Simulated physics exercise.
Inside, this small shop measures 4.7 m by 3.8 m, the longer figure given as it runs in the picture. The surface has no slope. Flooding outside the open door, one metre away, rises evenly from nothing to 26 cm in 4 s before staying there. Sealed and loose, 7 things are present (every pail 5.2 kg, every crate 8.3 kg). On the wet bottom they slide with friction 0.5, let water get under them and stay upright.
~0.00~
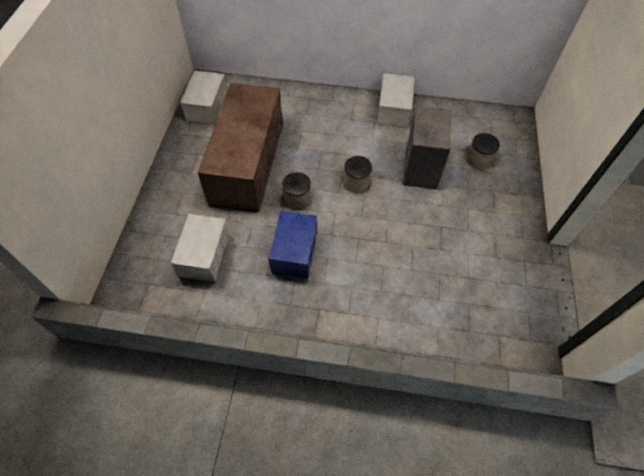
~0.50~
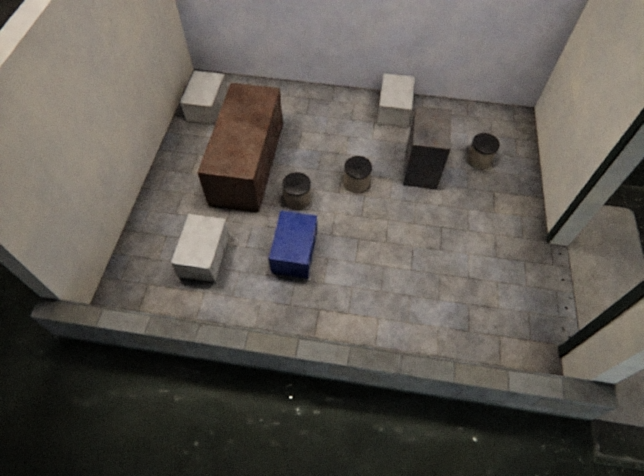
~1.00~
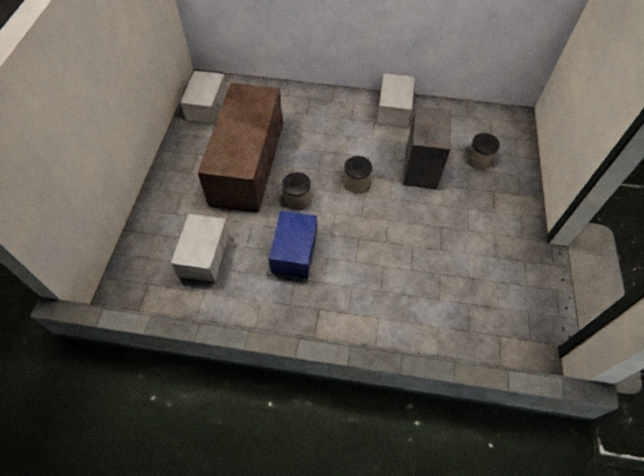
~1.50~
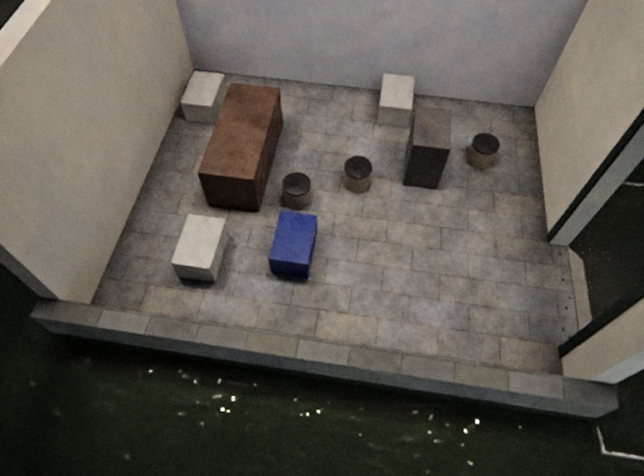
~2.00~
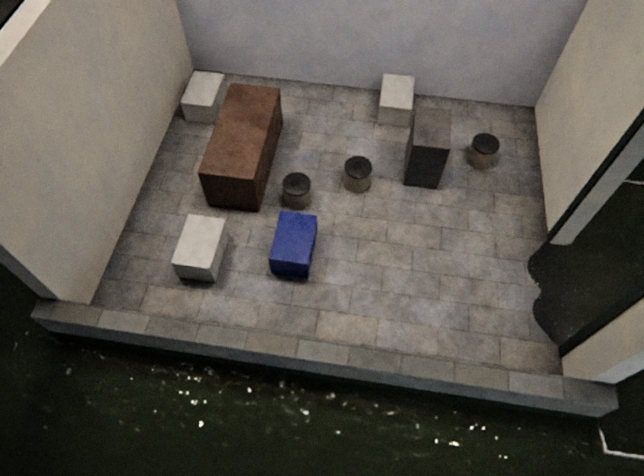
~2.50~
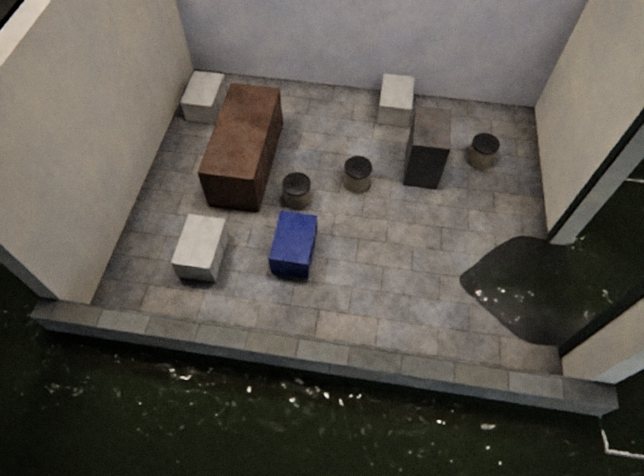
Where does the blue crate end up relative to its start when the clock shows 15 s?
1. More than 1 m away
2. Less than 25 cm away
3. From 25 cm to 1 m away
1, more than 1 m away.
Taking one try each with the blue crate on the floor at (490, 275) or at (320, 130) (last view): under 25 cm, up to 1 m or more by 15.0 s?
Going in order, it gets pushed a long way and then it gets pushed a long way.
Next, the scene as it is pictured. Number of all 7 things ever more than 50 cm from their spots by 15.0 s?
7.
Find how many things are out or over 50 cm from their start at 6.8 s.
Tally: 4.
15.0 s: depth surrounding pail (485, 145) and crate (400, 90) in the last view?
Depths: Near 13 cm, then near 18 cm.
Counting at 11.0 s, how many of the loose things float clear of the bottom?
I count 6.
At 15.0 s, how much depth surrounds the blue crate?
Roughly 19 cm at that moment.
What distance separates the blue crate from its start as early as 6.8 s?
I'd guess some 140 cm by then.
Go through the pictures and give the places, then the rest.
The first frame shows the blue crate at (294, 237), on the bottom; water covers 0.0 m2; 0 of 7 have shifted.
The second frame shows the blue crate at (294, 237) rests on the ground; water covers 0.0 m2; 0 of 7 have shifted.
The third frame shows the blue crate at (294, 237) rests on the ground; water covers 0.0 m2; 0 of 7 have shifted.
The fourth frame shows the blue crate at (294, 237), on the bottom; water covers 0.0 m2; 0 of 7 have shifted.
The fifth frame shows the blue crate at (294, 237), on the bottom; 0.1 m2 under water; 0 of 7 have shifted.
The sixth frame shows the blue crate at (294, 237) rests on the ground; 0.8 m2 under water; 0 of 7 have shifted.
After 3.5 s the blue crate is near (294, 237), 0.0 m from its start, aground; 0 afloat.
After 6.8 s the blue crate is near (170, 206), 1.4 m from its start, afloat; 3 afloat.
After 11.0 s the blue crate is near (214, 94), 2.2 m from its start, afloat; 6 afloat.
After 15.0 s the blue crate is near (216, 90), 2.3 m from its start, afloat; 7 afloat.
